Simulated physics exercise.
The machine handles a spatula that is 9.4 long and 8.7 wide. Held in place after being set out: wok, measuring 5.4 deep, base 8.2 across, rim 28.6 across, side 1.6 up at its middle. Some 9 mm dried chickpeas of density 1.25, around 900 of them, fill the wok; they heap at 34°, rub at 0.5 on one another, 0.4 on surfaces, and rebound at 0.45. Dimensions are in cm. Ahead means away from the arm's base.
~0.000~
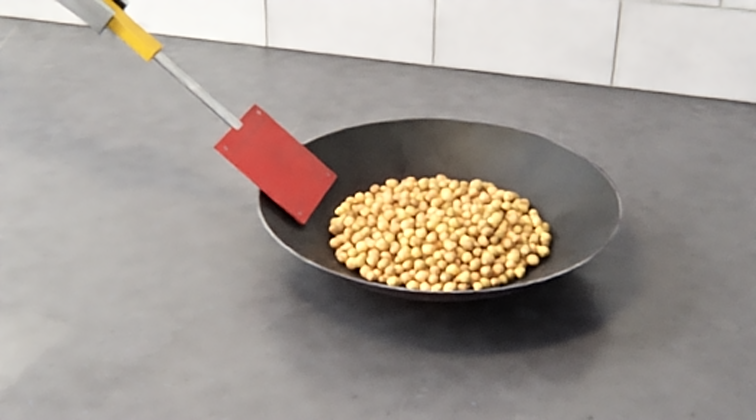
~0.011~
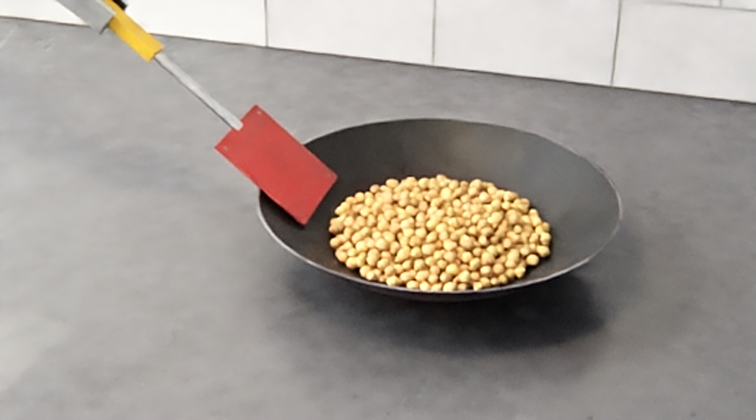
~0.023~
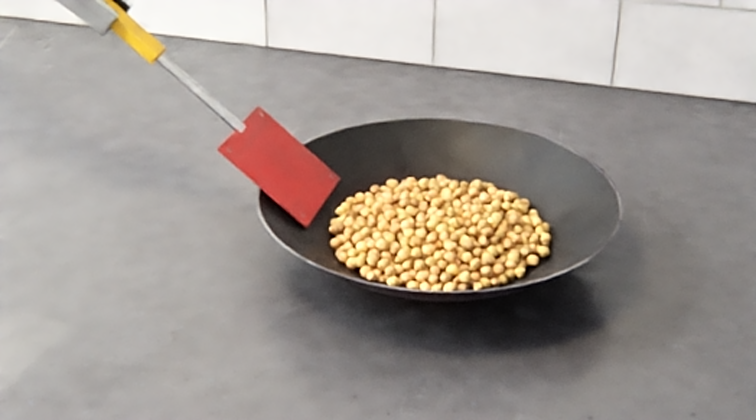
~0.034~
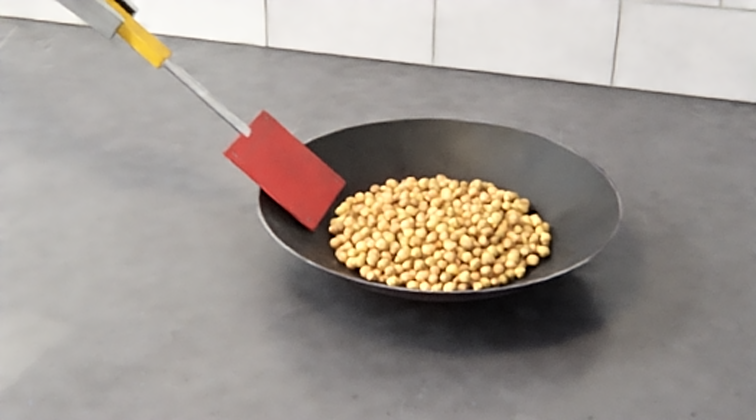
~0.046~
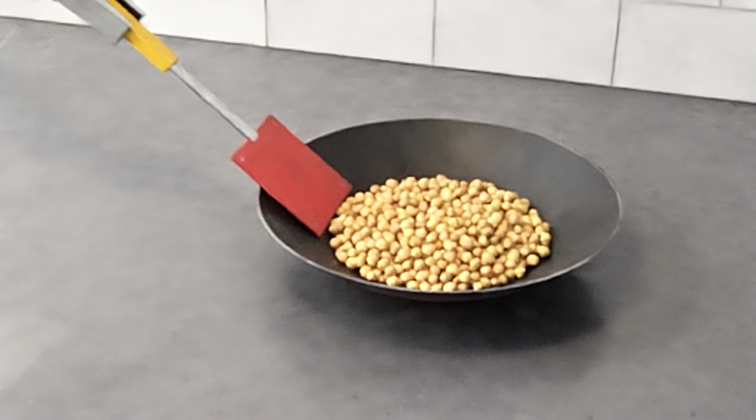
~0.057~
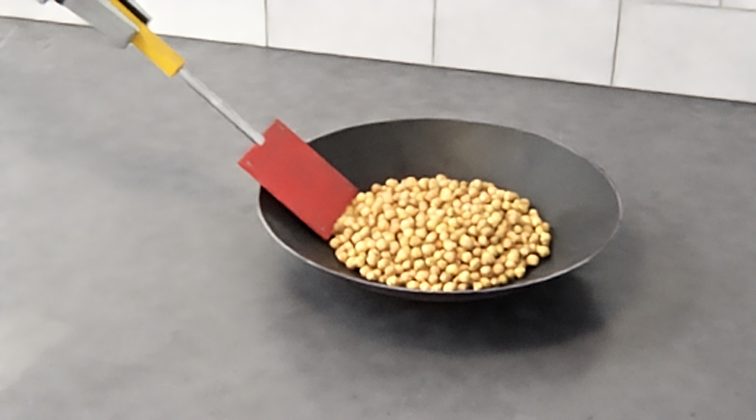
In the video, a machine holds a red spatula at the left side of a dark wok filled with small tan beans or nuts, and the blade slides slightly down and right to the pile's edge, while the pile stays still.
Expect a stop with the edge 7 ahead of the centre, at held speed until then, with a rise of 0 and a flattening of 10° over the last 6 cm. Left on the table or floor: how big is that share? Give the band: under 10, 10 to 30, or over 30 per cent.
Under 10 per cent.
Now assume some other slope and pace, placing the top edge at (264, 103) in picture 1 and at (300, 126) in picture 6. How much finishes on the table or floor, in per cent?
Roughly 10 percent ends up there.
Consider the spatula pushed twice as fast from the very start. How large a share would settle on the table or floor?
Estimated share: Some 10 %.
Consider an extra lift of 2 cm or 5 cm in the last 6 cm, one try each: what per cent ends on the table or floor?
Roughly 0 % and then 5 %.
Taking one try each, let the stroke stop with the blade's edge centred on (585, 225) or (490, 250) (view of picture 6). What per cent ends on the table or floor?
The two tries give near 35 and near 0 in a hundred.
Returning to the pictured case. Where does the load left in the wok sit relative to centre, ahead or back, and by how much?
The balance point lies close to 5.5 cm ahead.
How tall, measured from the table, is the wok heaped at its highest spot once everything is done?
About 7.0 cm above the table.
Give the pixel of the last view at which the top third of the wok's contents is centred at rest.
Pixel position: Approx. (562, 222).
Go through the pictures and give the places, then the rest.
Spatula top edge at (235, 124), sloping 39°; upper third of the load around (440, 220), from x 335 to 545, top at y 180; 900 in the wok, in the first picture.
Spatula top edge at (236, 125), sloping 39°; upper third of the load around (440, 220), from x 335 to 545, top at y 180, in the second picture.
Spatula top edge at (238, 127), sloping 39°; upper third of the load around (440, 220), from x 335 to 545, top at y 180, in the third picture.
Spatula top edge at (244, 131), sloping 39°; upper third of the load around (440, 220), from x 335 to 545, top at y 180, in the fourth picture.
Spatula top edge at (251, 135), sloping 39°; upper third of the load around (440, 220), from x 335 to 545, top at y 180, in the fifth picture.
Spatula top edge at (258, 140), sloping 39°; upper third of the load around (440, 220), from x 335 to 545, top at y 180; 900 in the wok, in the sixth picture.
After 0.16 s, sloping 39°, highest piece 4 above the table; 900 in the wok.
After 0.27 s, sloping 35°, highest piece 6 above the table; 900 in the wok.
After 0.52 s, sloping 29°, highest piece 7 above the table; 841 in the wok, 56 on the table or floor, 3 on the blade or in flight.
After 1.57 s, sloping 29°, highest piece 6 above the table; 839 in the wok, 61 on the table or floor.
At rest, 839 in the wok, 61 on the table or floor. That is 7 % on the table or floor.
